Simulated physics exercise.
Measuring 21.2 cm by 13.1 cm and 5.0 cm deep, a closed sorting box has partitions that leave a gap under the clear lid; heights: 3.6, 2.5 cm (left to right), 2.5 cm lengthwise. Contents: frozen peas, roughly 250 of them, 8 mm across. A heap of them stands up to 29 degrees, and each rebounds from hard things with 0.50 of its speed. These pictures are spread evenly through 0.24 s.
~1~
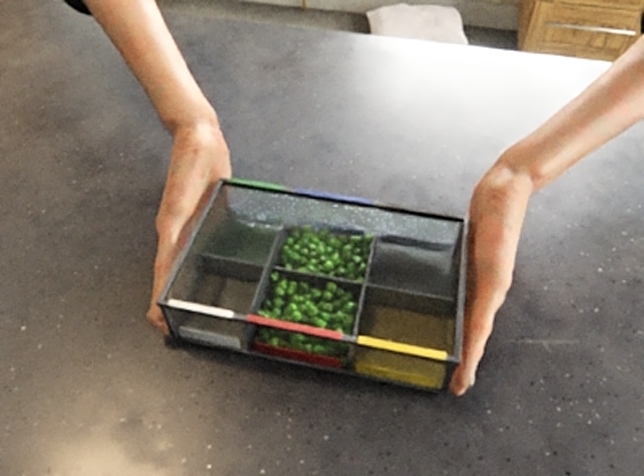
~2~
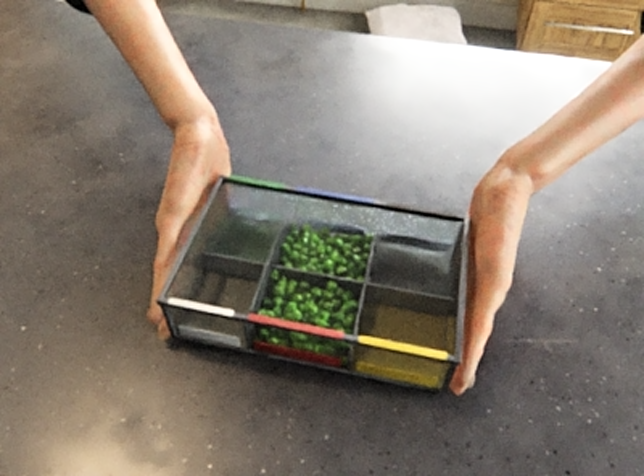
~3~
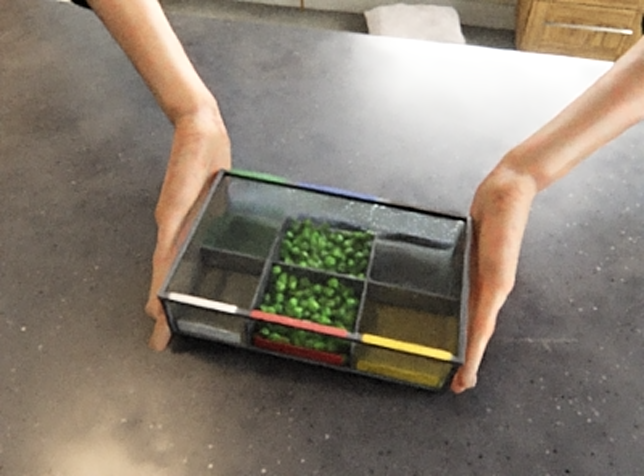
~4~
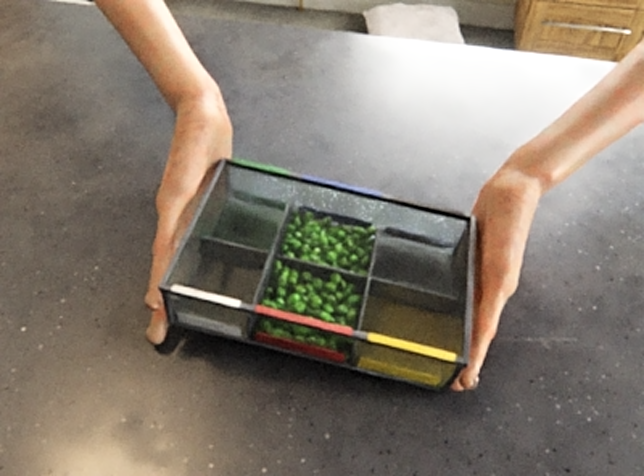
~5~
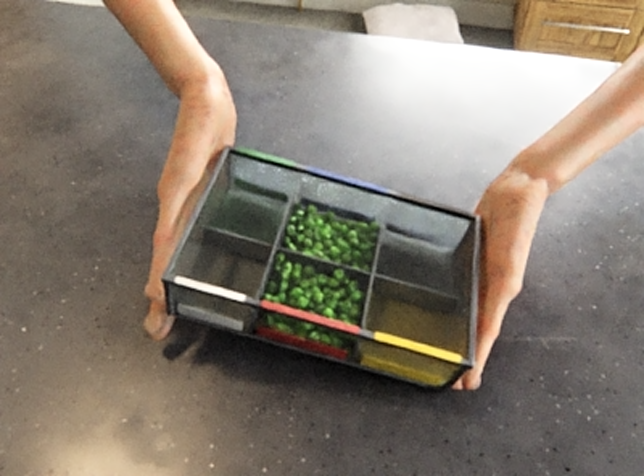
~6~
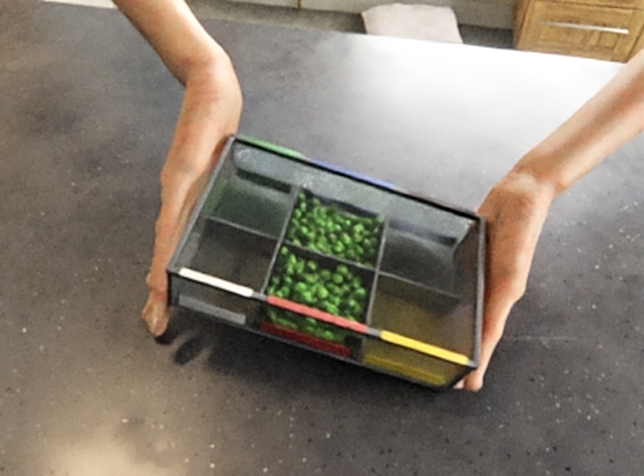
The footage shows two hands holding a clear-lidded, divided box with green peas in its two middle compartments above a dark speckled countertop, then gradually tilting it so the left side rises and the right front corner is lowest.
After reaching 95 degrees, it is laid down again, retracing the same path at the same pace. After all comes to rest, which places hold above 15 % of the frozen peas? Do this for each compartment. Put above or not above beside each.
Result: Red compartment: Fails to beat the threshold; blue compartment: Fails to beat the threshold; green compartment: Fails to beat the threshold; yellow compartment: Beats the threshold; white compartment: Fails to beat the threshold; black compartment: Beats the threshold.
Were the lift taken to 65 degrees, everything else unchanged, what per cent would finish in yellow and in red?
Shares: Yellow 10, red 45, per cent.
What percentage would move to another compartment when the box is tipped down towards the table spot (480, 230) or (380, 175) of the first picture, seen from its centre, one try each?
About 75 per cent on the first try and 45 per cent on the second.
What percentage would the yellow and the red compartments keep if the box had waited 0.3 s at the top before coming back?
That would leave yellow with 60 percent and red with 5 percent.
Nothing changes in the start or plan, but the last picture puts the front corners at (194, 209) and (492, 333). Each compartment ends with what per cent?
Each compartment ends with this per cent: Red 5, blue 10, green 0, yellow 10, white 0 and black 70.
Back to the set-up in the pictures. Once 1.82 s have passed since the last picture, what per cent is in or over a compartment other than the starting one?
Around 85 percent.
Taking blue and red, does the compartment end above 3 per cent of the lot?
As for blue, correct, and as for red, correct.
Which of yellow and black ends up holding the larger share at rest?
The yellow one.
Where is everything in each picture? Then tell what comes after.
Box tilt 0 degrees, front corners at (163, 301) and (454, 358); red 55 %, blue 45 %, in the first frame.
Box tilt 1 degrees, front corners at (164, 299) and (455, 358), in the second frame.
Box tilt 3 degrees, front corners at (164, 294) and (458, 359), lowest corner right front, in the third frame.
Box tilt 7 degrees, front corners at (165, 286) and (462, 360), lowest corner right front, in the fourth frame.
Box tilt 10 degrees, front corners at (169, 277) and (467, 361), lowest corner right front, in the fifth frame.
Box tilt 14 degrees, front corners at (173, 269) and (472, 363), lowest corner right front; red 55 %, blue 45 %, in the sixth frame.
Then, 1.09 s after the last picture, tilt 95 degrees; red 35 %, blue 35 %, yellow 25 %, black 10 %.
Then, 1.82 s after the last picture, tilt 42 degrees; red 10 %, blue 10 %, yellow 60 %, black 25 %.
Then, 2.57 s after the last picture, tilt 0 degrees; red 10 %, blue 10 %, yellow 60 %, black 25 %.
In the end, red 10 %, blue 10 %, green 0 %, yellow 60 %, white 0 %, black 25 %.
